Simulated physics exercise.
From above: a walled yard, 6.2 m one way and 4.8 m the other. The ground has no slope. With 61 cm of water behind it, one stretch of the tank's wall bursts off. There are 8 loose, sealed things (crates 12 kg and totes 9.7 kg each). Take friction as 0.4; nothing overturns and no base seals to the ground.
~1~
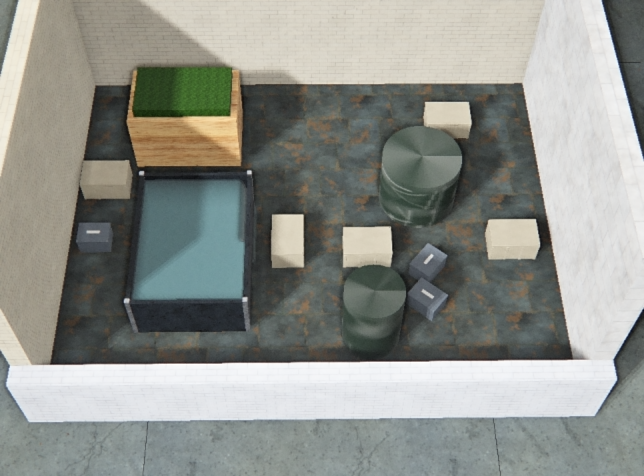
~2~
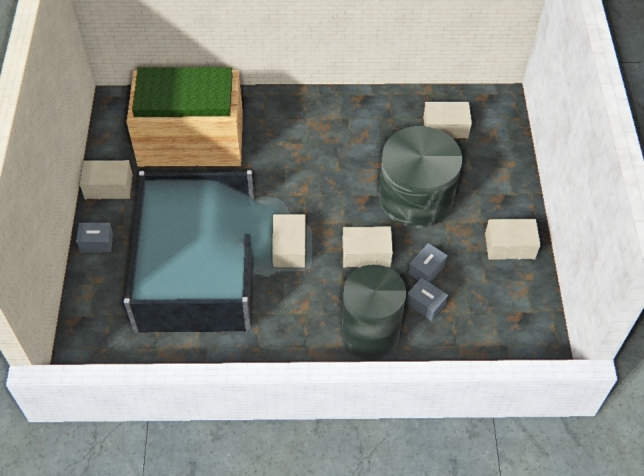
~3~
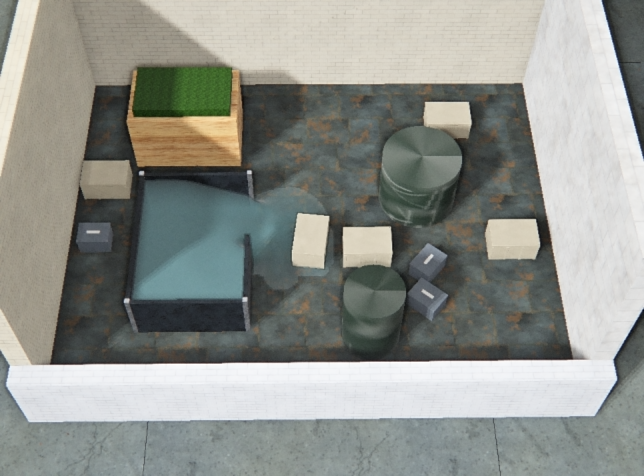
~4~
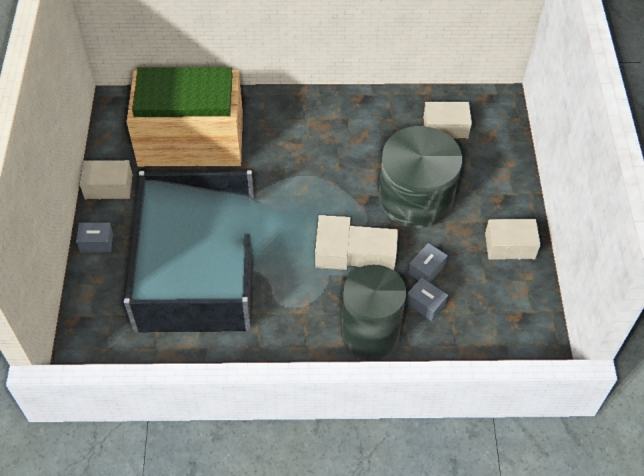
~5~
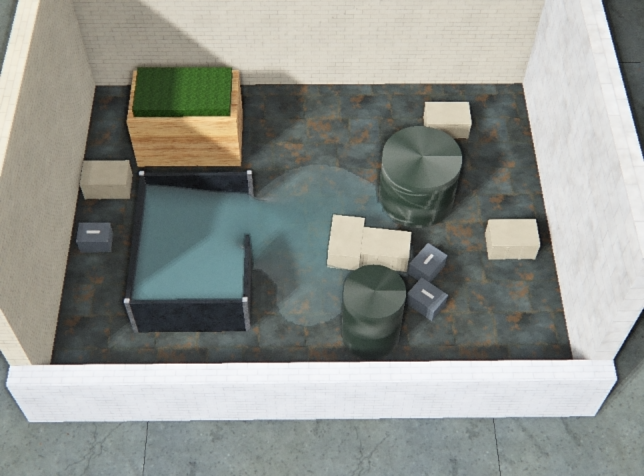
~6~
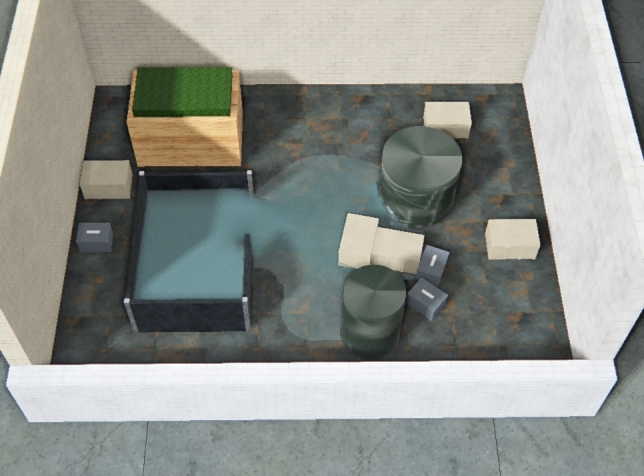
A big tank of water in a walled yard burst open on its right side, and the water spread across the floor, pushing a pale crate right into another until both slid toward a small grey box.
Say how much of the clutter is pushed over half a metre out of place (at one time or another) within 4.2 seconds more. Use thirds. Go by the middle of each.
That comes to two thirds or more.
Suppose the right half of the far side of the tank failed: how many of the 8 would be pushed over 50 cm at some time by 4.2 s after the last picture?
In that case 4 of them.
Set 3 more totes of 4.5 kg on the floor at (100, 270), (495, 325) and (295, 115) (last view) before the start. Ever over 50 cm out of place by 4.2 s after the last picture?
In that order: Less, over, under.
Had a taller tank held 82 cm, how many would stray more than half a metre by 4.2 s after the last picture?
Then 6.
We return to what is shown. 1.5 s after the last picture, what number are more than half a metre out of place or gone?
5 of them.
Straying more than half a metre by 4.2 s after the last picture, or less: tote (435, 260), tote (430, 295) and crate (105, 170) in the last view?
In turn: Past it, past it, under.
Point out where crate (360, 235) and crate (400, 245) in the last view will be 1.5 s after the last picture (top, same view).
Near (498, 260) and (538, 273).
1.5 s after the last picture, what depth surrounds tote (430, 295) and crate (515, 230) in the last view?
About 6 and 3 cm.
Then, 0.4 s after the last picture 2 of 8 are over 50 cm from their spots; 1 afloat.
Then, 1.5 s after the last picture 5 of 8 are over 50 cm from their spots; 2 afloat.
Then, 2.8 s after the last picture 5 of 8 are over 50 cm from their spots; 6 afloat.
Then, 4.2 s after the last picture 5 of 8 are over 50 cm from their spots, and 6 have been at some point; 6 afloat.
